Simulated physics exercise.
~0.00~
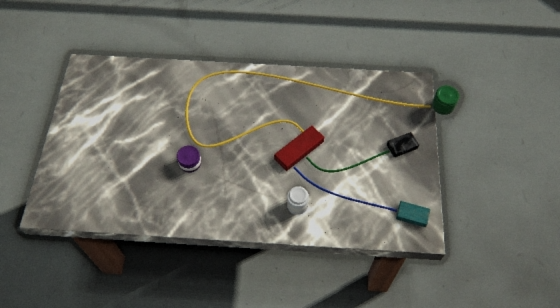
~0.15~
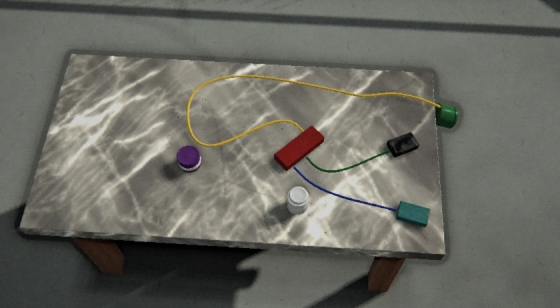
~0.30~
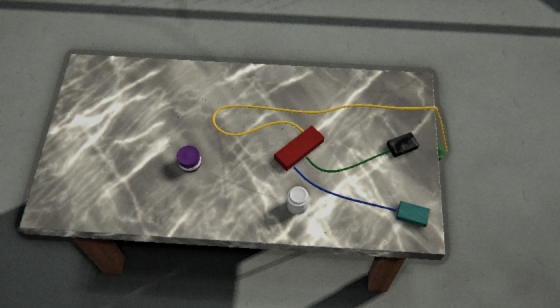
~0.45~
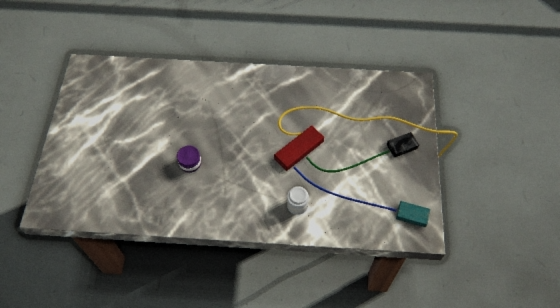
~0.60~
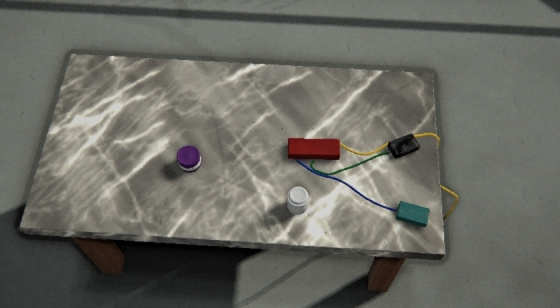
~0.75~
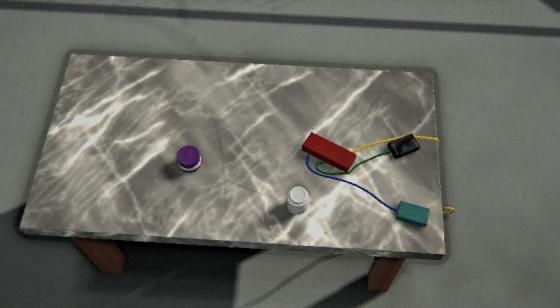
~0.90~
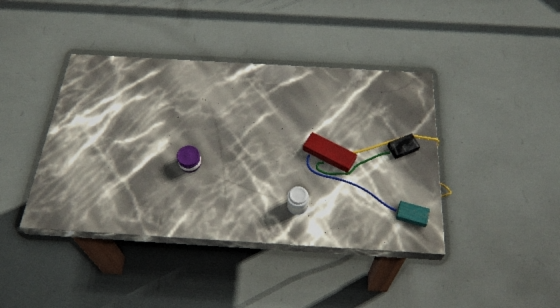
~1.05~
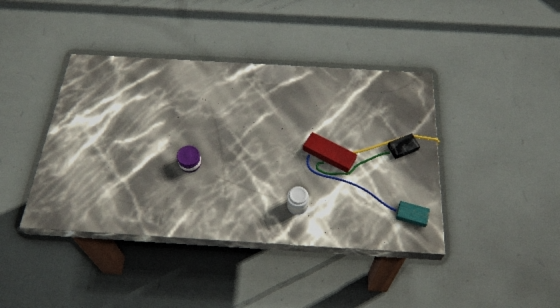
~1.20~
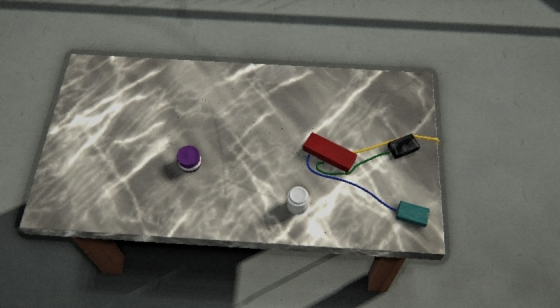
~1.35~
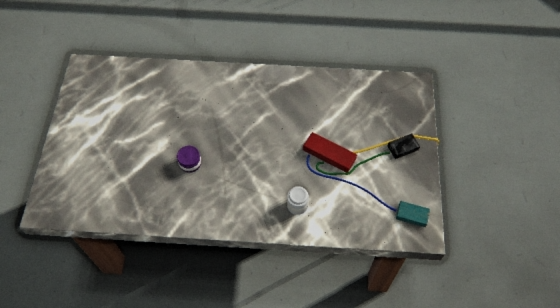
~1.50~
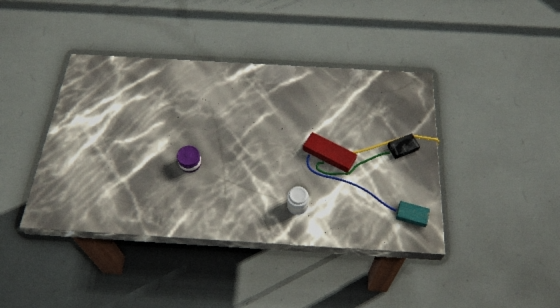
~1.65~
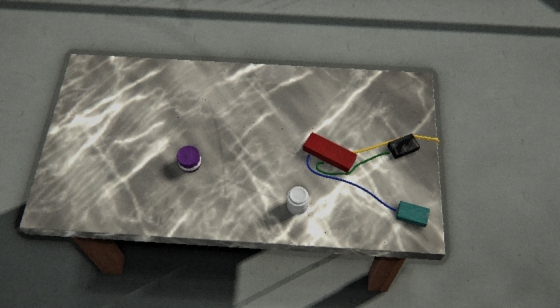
A green speaker, tied by a yellow cable to a red power strip, drops off the right edge of a marbled workbench seen from above by a still camera. A purple canister sits left of centre, a white jar stands below the strip, and a black phone and teal drive lie to the right on green and blue cables. The speaker falls out of sight, drawing the looping yellow cable after it. The strip then swivels and slides a little rightward before stopping on the bench, while the other items stay practically still.
